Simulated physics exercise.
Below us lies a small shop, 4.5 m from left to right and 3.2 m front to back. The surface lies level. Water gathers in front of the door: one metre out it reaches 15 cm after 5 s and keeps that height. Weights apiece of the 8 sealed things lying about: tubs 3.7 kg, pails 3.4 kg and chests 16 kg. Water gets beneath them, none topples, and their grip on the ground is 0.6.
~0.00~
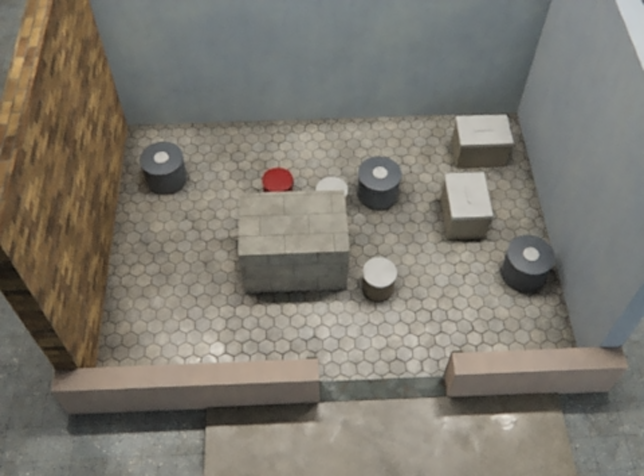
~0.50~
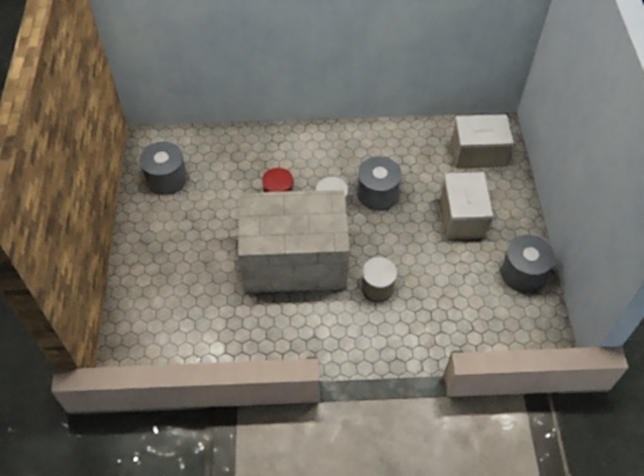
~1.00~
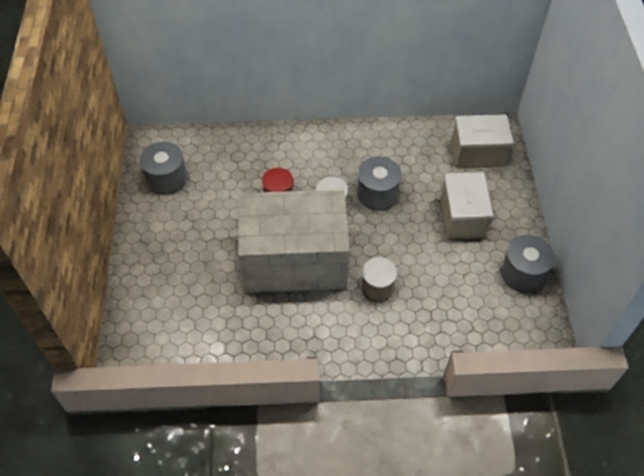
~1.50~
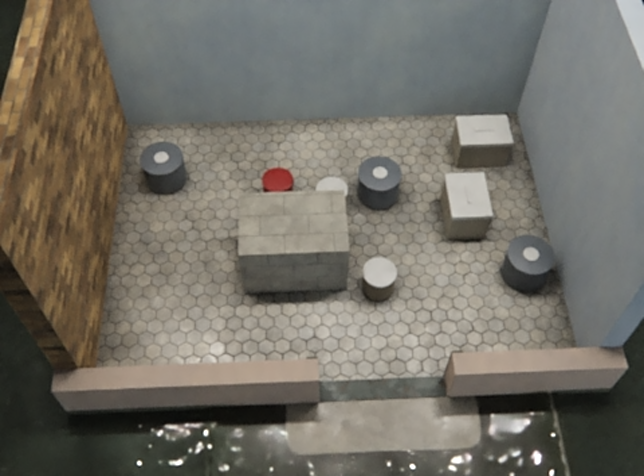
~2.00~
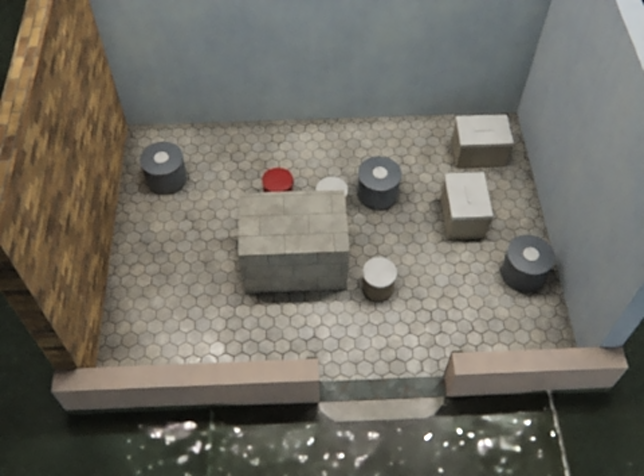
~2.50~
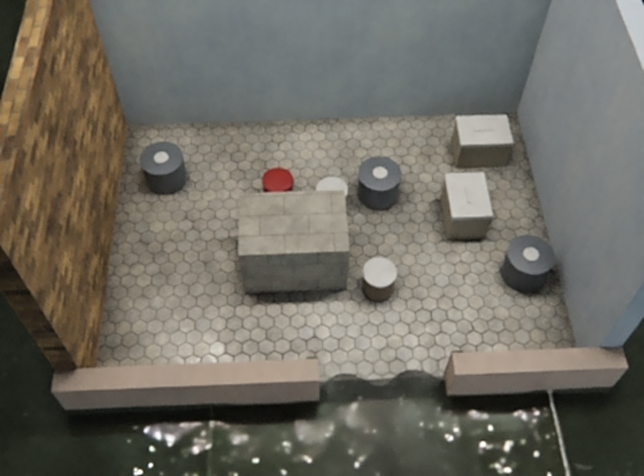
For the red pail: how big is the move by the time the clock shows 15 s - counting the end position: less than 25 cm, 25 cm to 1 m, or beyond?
The red pail moves a short way.
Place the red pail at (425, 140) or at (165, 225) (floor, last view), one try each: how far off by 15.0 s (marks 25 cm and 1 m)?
In turn: It ends far away; it travels far.
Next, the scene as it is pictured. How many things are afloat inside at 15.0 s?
7 of them.
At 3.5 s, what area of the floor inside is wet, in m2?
Roughly 1.0 m2.
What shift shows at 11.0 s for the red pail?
About 5 cm.
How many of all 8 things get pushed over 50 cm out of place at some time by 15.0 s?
That makes 4.
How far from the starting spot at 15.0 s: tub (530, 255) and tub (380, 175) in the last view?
In turn: 60 cm, 100 cm.
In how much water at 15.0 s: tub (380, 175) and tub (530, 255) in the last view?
Roughly 5 and 7 cm.
After 3.5 s the red pail is near (278, 180), 0.0 m from its start, aground; 0 afloat.
After 6.8 s the red pail is near (278, 180), 0.0 m from its start, aground; 3 afloat.
After 11.0 s the red pail is near (276, 182), 0.0 m from its start, aground; 5 afloat.
After 15.0 s the red pail is near (293, 148), 0.4 m from its start, afloat; 7 afloat.
